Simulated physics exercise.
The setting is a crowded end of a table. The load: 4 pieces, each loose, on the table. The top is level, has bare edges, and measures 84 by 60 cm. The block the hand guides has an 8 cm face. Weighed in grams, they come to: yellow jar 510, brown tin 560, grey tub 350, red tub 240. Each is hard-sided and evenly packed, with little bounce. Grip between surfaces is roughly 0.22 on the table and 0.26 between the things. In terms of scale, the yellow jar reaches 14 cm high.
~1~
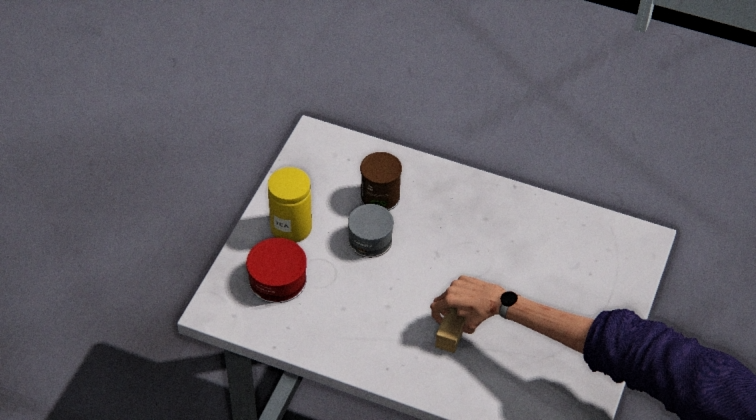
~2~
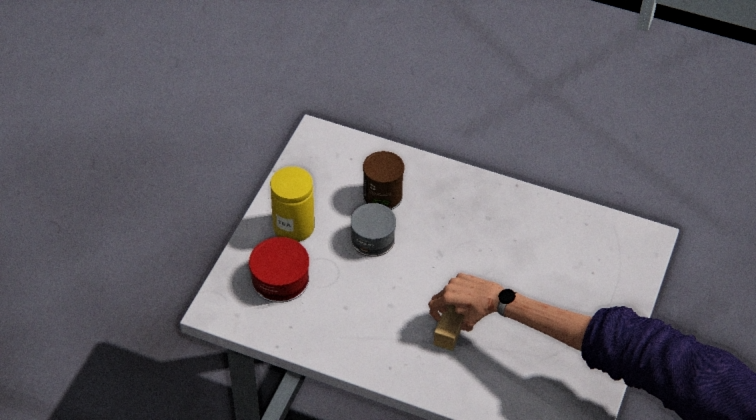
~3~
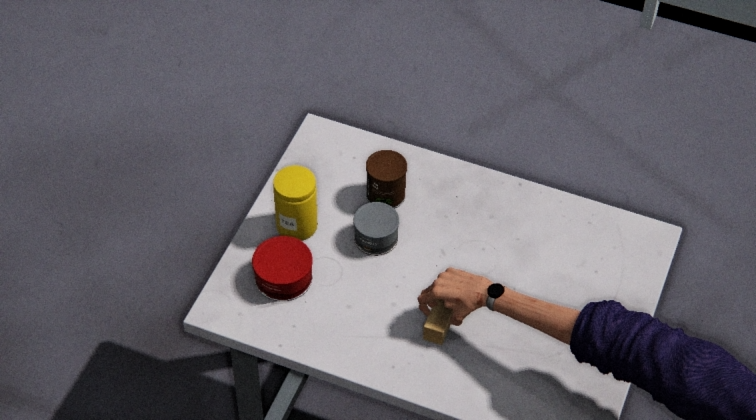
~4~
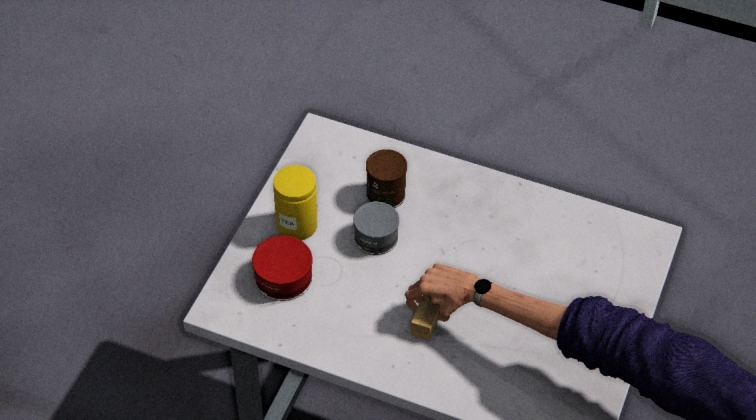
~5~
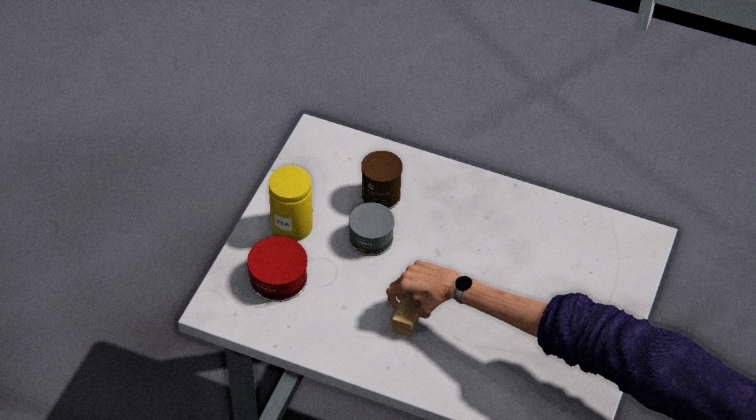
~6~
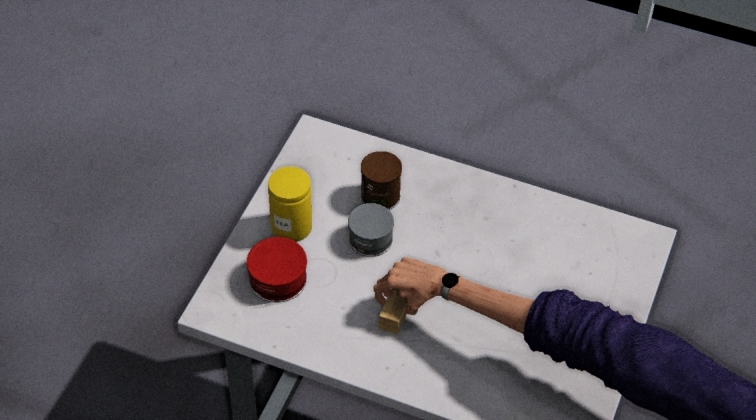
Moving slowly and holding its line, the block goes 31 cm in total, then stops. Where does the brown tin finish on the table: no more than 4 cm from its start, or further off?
The brown tin finishes within that distance.
Then, 0.30 s past the last view, block slid 16 cm.
Then, 0.80 s past the last view, block slid 23 cm.
Then, 1.20 s past the last view, block slid 28 cm.
Then, 1.40 s past the last view, block slid 31 cm; red tub shifted 2 cm.
Finally, all 4 still in place (within 4 cm). Final places as that camera would see them, brown tin near (381, 182).
